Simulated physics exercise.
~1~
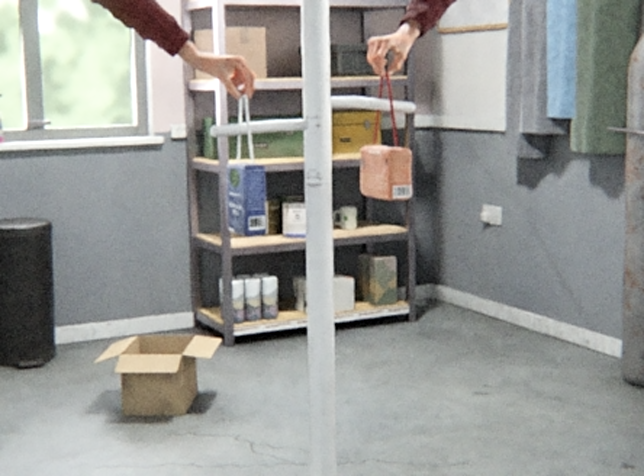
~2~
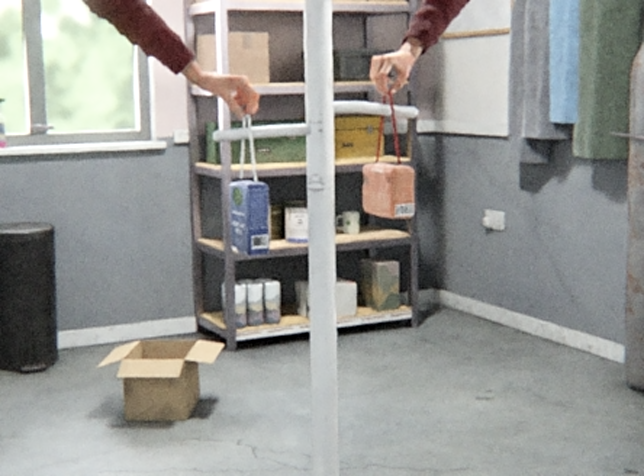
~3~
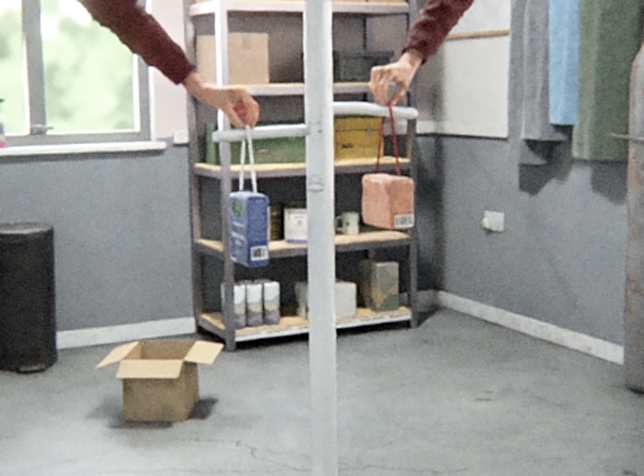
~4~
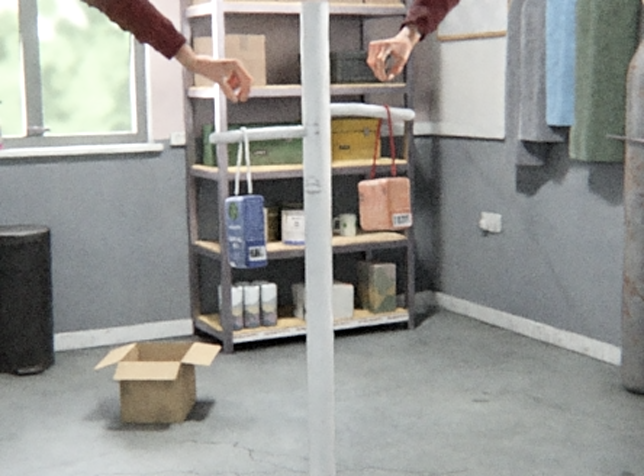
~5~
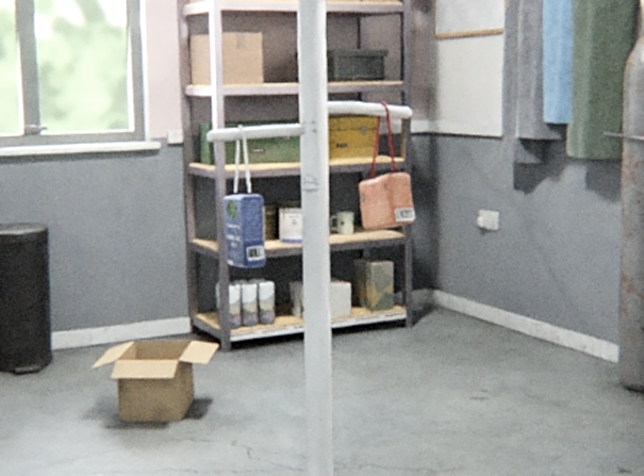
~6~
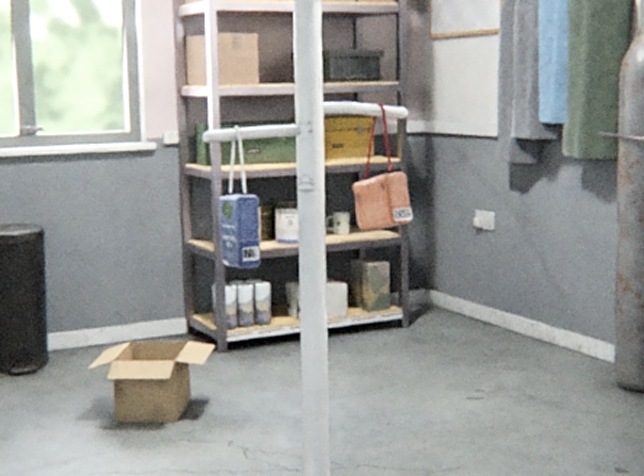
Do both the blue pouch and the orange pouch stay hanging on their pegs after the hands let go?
Yes, both stay up. The blue pouch hangs upright on the left peg, and the orange pouch holds on to the right peg, leaning slightly.
